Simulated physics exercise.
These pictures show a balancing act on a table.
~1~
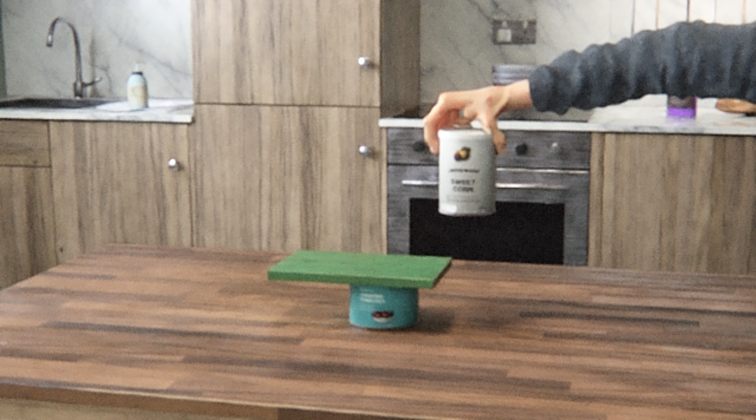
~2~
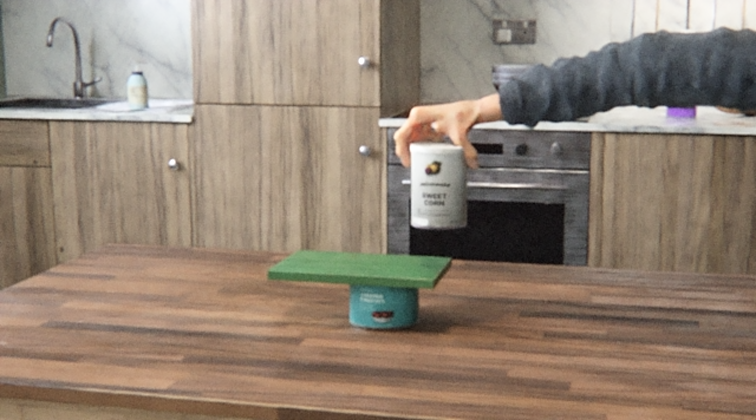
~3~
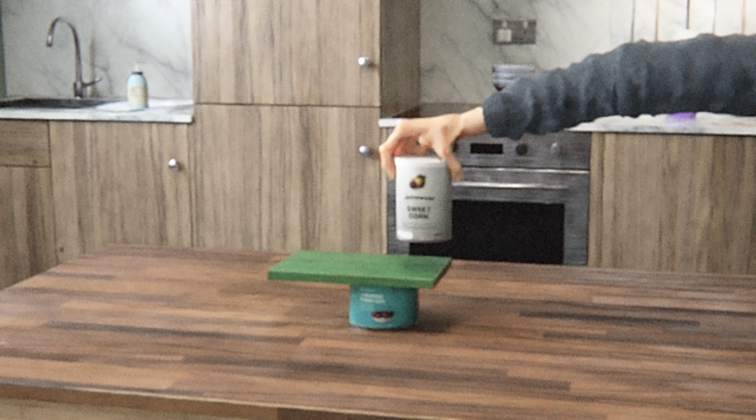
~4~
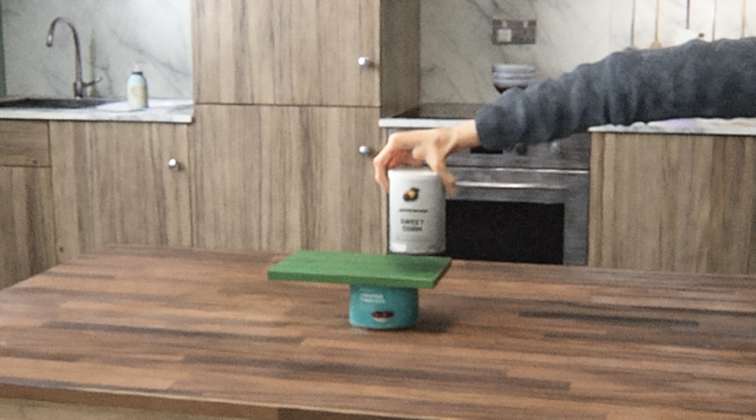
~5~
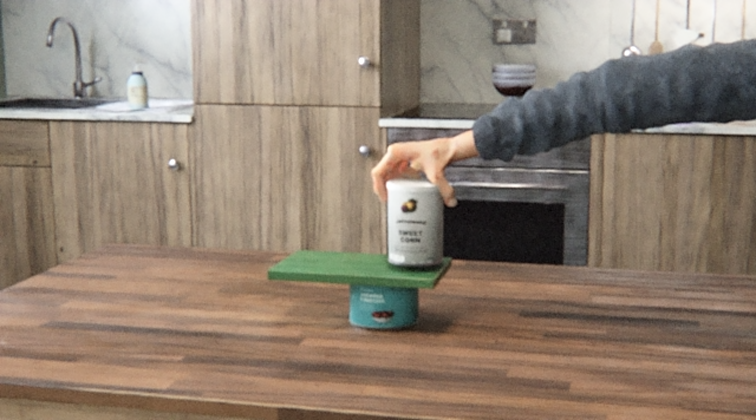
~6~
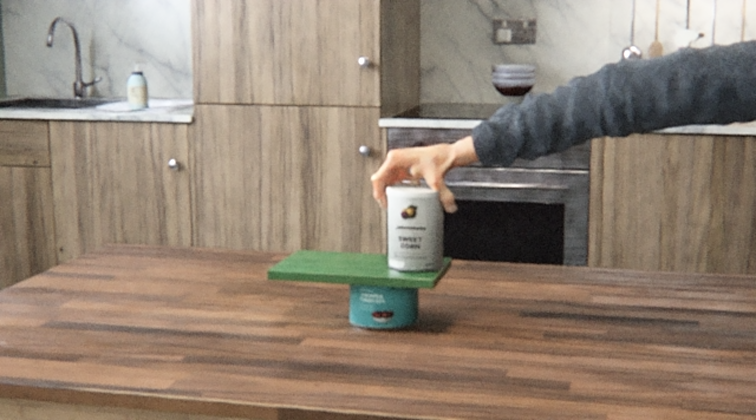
In a kitchen, a hand lowering a white sweet corn tin leftward onto a green board atop a blue tin.
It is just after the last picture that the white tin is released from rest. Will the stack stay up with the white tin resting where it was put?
It will stay intact.
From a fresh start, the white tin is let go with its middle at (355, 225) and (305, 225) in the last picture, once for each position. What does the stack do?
In case one it stays upright, while in case two it tumbles.
Then, 0.20 s on from there, no change.
Then, 0.40 s on from there, white tin resting near (416, 228).
In the end, all 3 unmoved. At the end, from the last picture's camera, white tin near (416, 228). The stack holds.
